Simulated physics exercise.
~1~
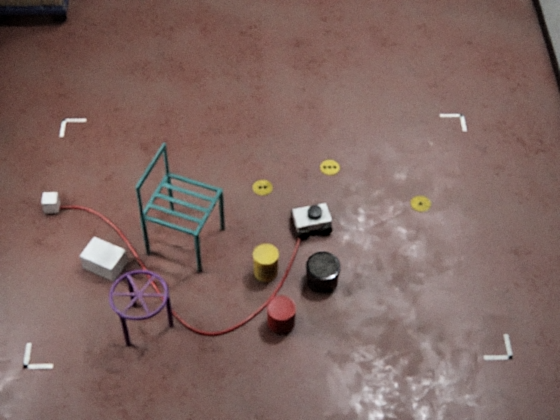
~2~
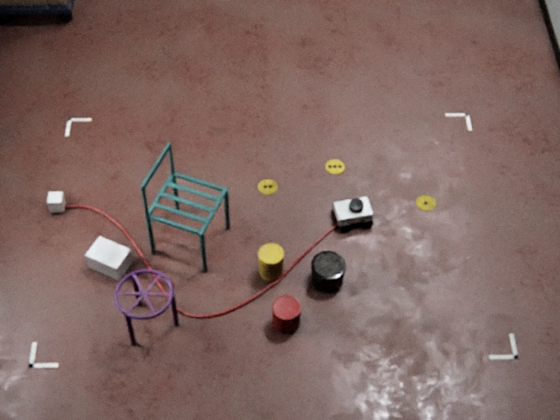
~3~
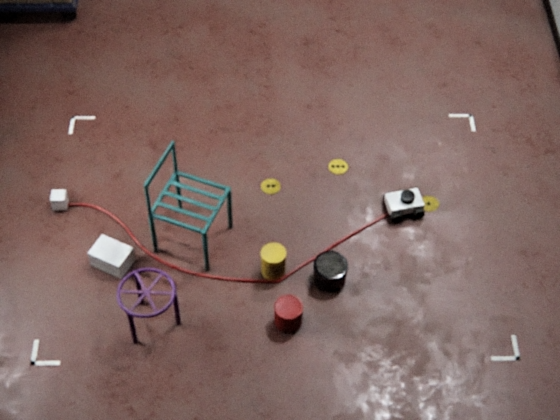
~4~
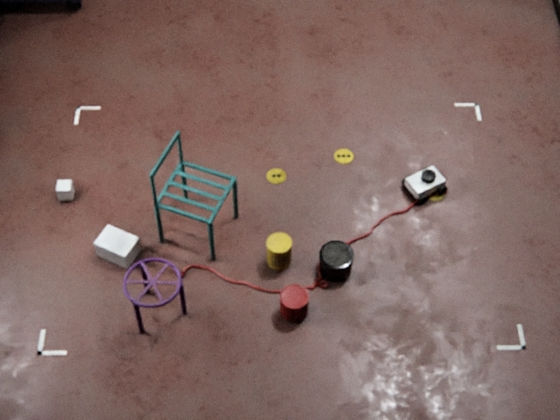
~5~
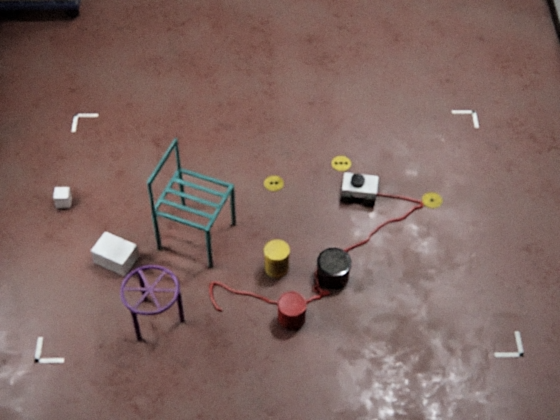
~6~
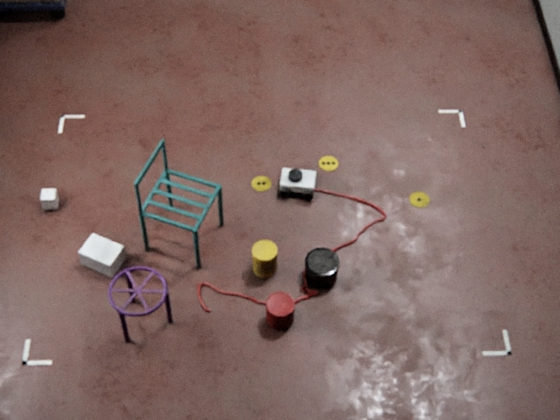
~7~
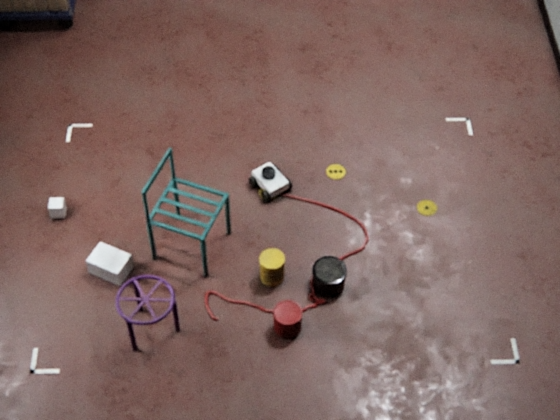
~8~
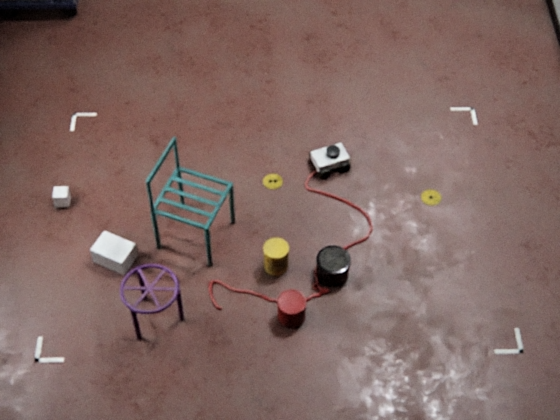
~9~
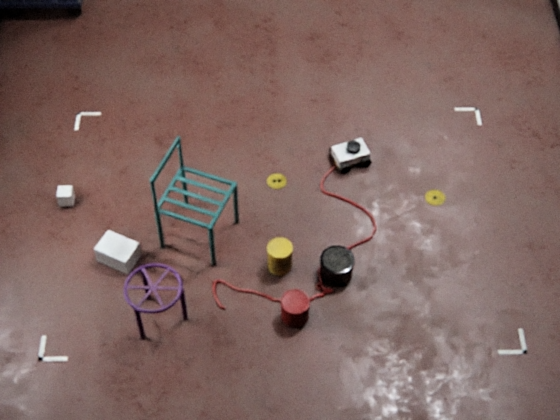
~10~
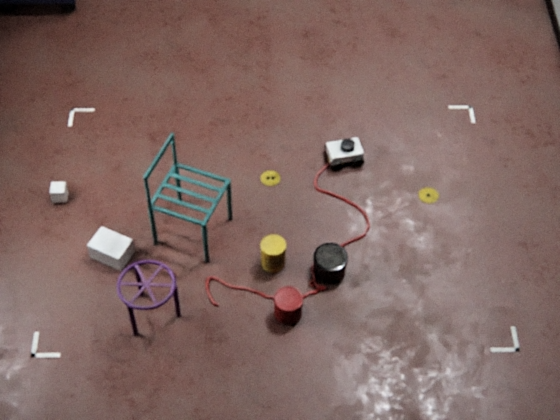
At the start, a small white cart sits mid-floor, its red lead curving left past a purple stool and a teal chair to a small white cube, with a white crate, yellow and red bins and a black pot nearby. The cart drives right to the one-dot mark, drawing the lead tighter until it comes free at the cube and its loose end slides past the stool. The cart then heads left to the two-dot mark, trailing the lead. Finally it turns back right and stops around the three-dot mark, with the lead lying unplugged around the pot and red bin, and the furniture and containers still standing in place.
